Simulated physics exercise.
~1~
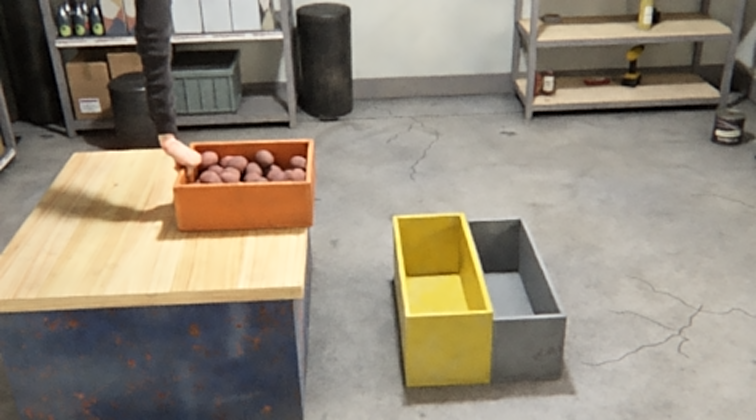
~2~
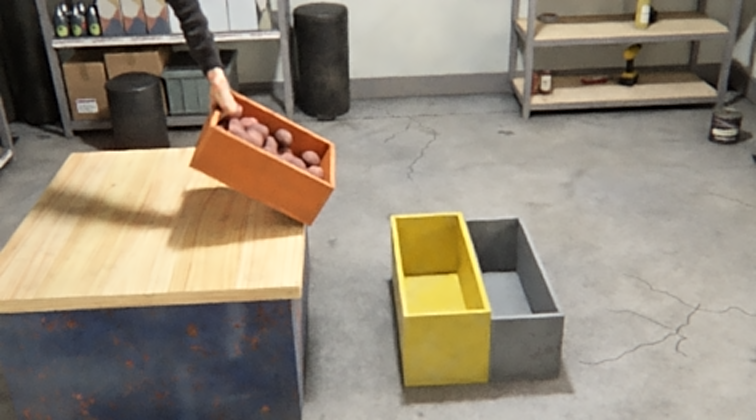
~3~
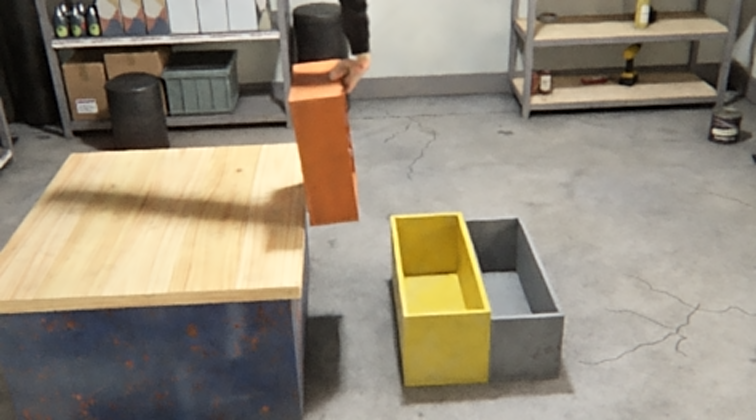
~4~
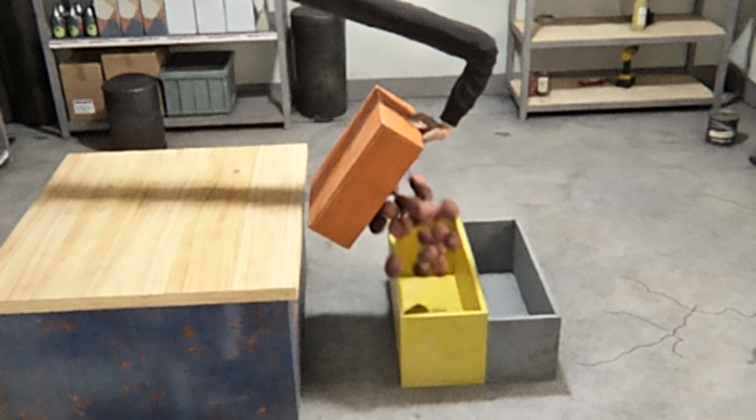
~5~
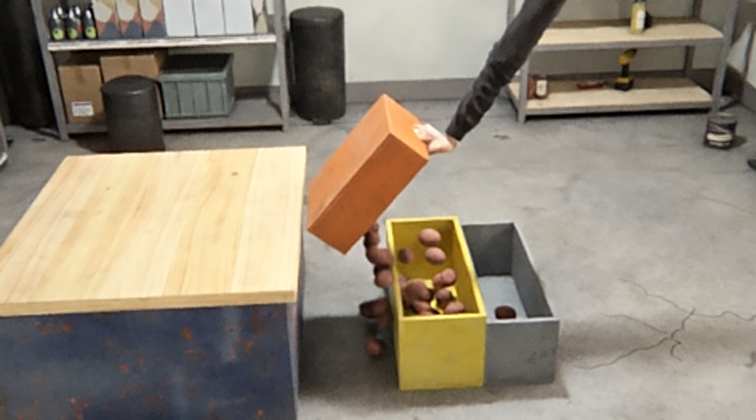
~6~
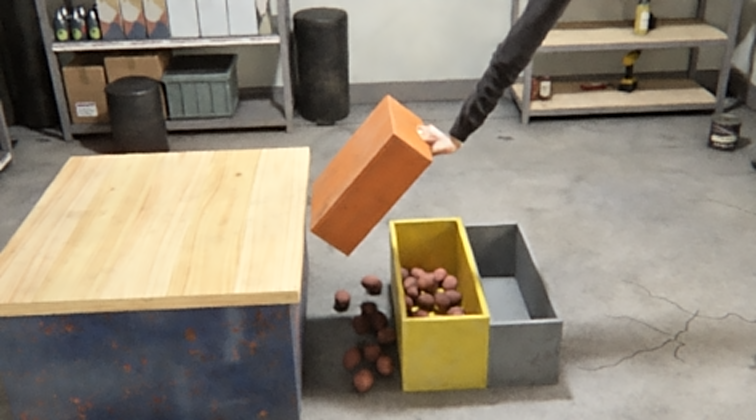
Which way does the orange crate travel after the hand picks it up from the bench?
The orange crate moves to the right, off the bench and towards the yellow box.
